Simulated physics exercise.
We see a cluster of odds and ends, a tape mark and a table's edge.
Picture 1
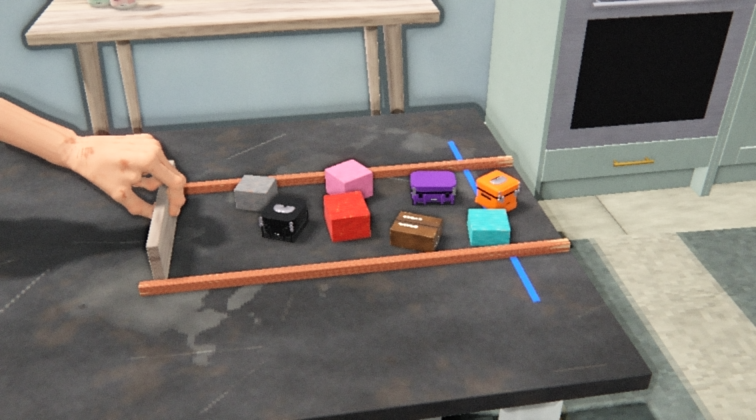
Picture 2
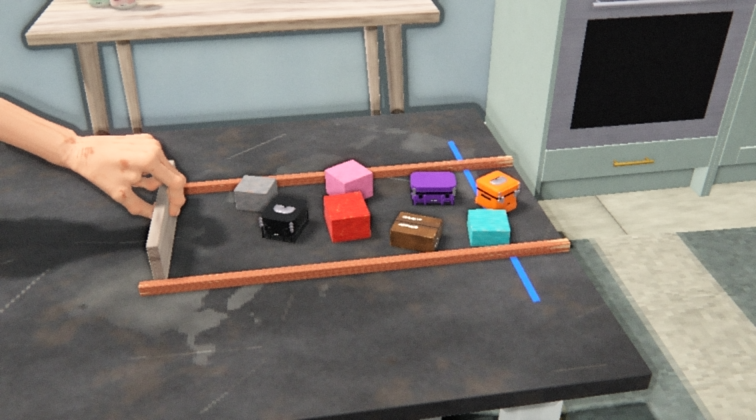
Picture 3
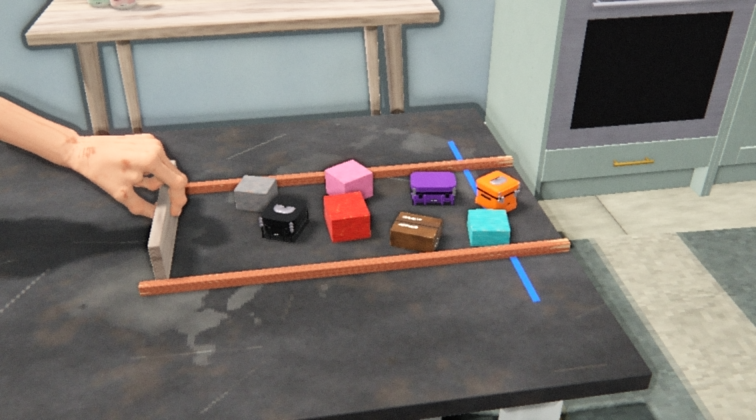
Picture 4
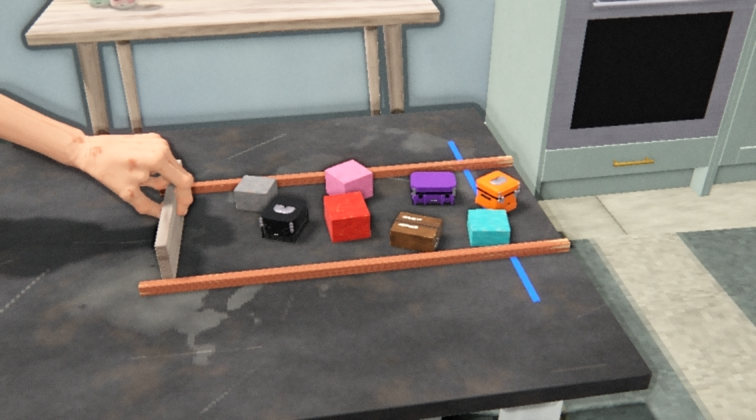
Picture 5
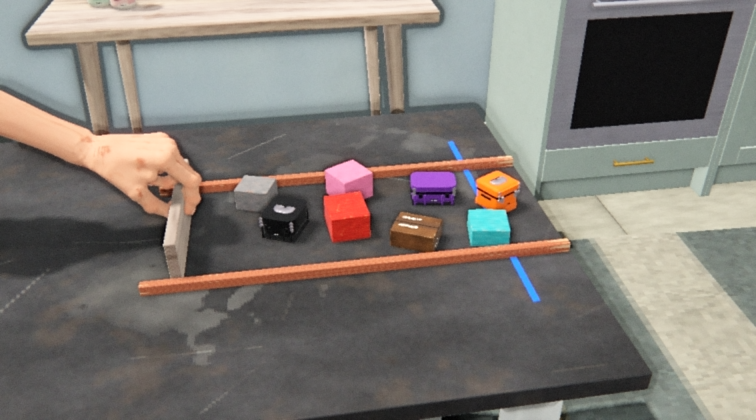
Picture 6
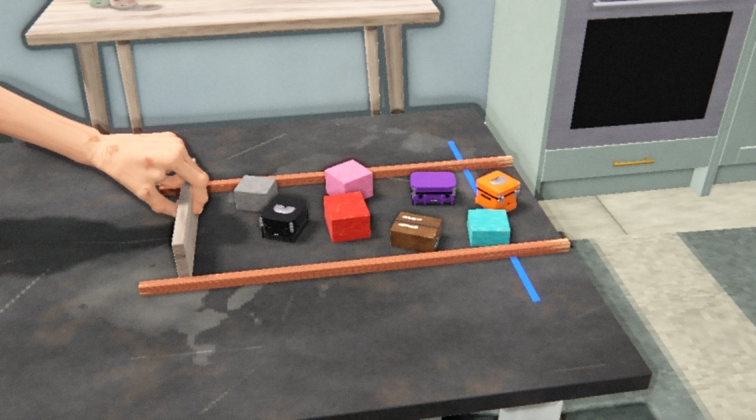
A hand slides a small board slightly right between two rods, toward several unmoving colourful objects.
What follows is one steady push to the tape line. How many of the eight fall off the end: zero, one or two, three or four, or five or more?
As it turns out, the number that fall off is one or two.
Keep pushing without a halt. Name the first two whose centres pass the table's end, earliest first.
Earliest first: The purple case, then the orange case.
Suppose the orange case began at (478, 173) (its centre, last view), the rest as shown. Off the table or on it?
The orange case comes down.
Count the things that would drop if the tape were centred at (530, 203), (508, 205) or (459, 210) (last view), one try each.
It would be 8, 5 and 2.
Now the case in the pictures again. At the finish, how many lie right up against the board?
That makes 3.
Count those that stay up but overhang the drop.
It comes to 3.
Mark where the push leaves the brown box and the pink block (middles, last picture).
First (519, 229), then (523, 171).
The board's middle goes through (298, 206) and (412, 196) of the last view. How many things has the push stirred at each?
The counts are 4 and 8.
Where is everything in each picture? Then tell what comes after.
Orange case (497, 193); turquoise block (488, 227); purple case (433, 189); board (165, 218); tape (486, 207), in the first picture.
Turquoise block (488, 228); grey block (257, 194), in the second picture.
Purple case (433, 189); brown box (416, 233), in the third picture.
Orange case (497, 193); pink block (349, 183), in the fourth picture.
Turquoise block (488, 228); red block (347, 216), in the fifth picture.
Orange case (497, 193); turquoise block (488, 228); purple case (433, 189); board (188, 216); tape (486, 207), in the sixth picture.
Soon after, none off yet; orange case at rest near (497, 193); turquoise block at rest near (488, 228); purple case at rest near (433, 189).
In the end, the number that fall off is one or two; gone, purple case and orange case.
